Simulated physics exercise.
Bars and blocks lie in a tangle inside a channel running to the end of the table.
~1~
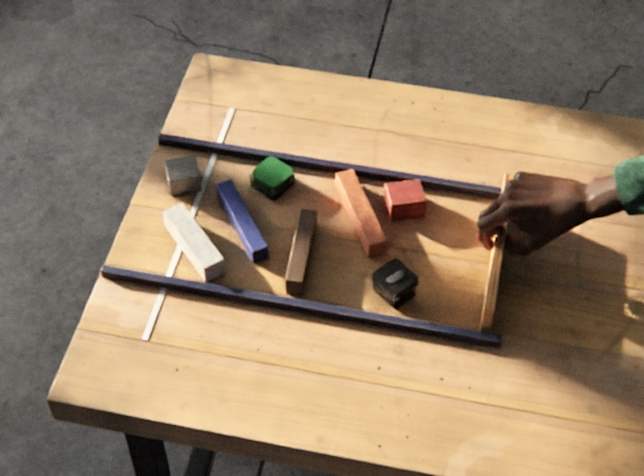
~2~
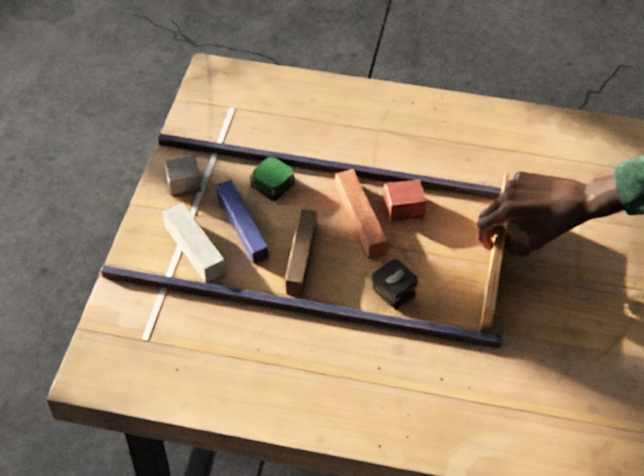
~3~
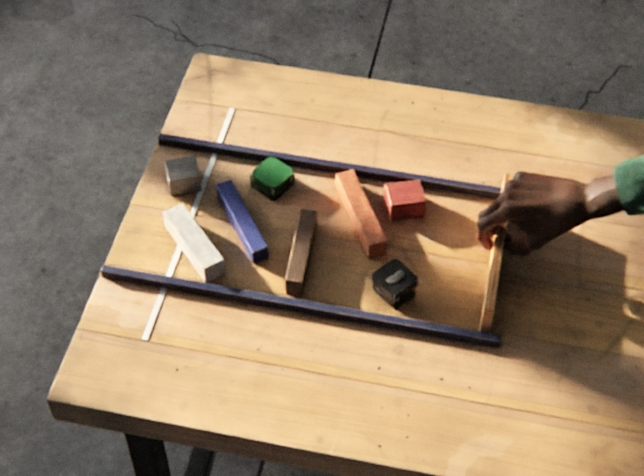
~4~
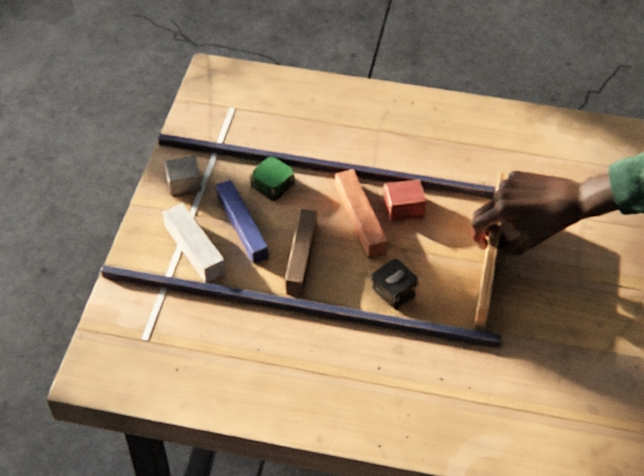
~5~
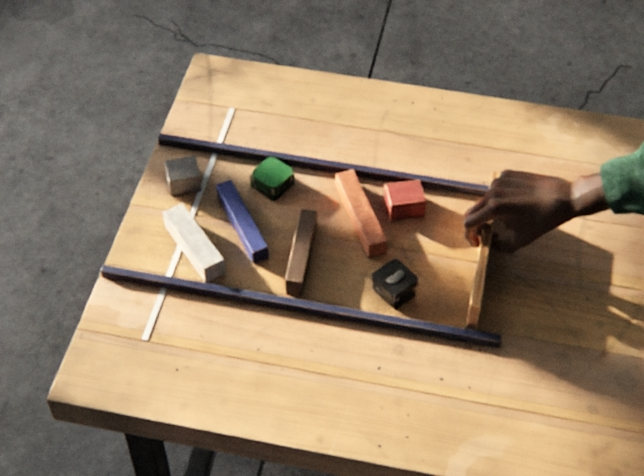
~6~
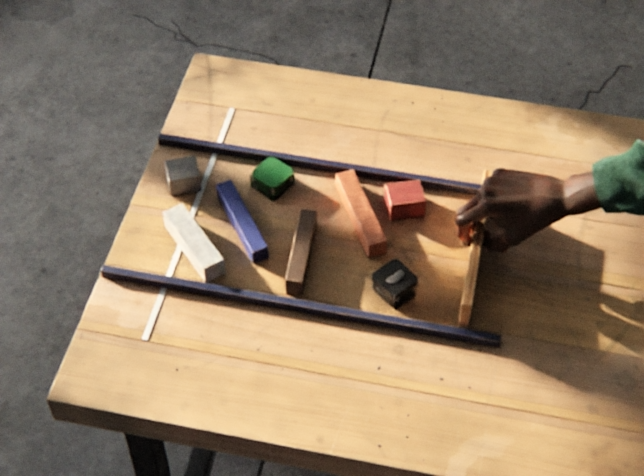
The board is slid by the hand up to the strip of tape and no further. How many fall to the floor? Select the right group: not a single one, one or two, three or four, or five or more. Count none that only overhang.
The right group is three or four.
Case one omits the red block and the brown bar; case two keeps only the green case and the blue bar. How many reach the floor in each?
You'd count 1 the first time and 0 the second time.
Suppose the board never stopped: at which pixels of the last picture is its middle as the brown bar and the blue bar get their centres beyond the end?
The brown bar puts it at (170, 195), the blue bar at (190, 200).
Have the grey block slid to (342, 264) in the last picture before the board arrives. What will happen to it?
Lab note: It does not drop.
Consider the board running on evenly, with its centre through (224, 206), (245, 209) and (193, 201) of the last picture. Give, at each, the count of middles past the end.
First 1, then 0, then 3.
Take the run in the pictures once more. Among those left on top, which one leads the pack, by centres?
The blue bar is the one.
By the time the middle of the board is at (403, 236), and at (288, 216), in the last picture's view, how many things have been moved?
At the first place 2, at the second 7.
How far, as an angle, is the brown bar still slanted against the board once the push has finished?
It works out to near 0°.
A little later, none off yet; grey block at rest near (183, 176); white bar at rest near (194, 243); blue bar at rest near (242, 221).
When it is over, the number that fall off is three or four; down, green case, white bar and grey block.
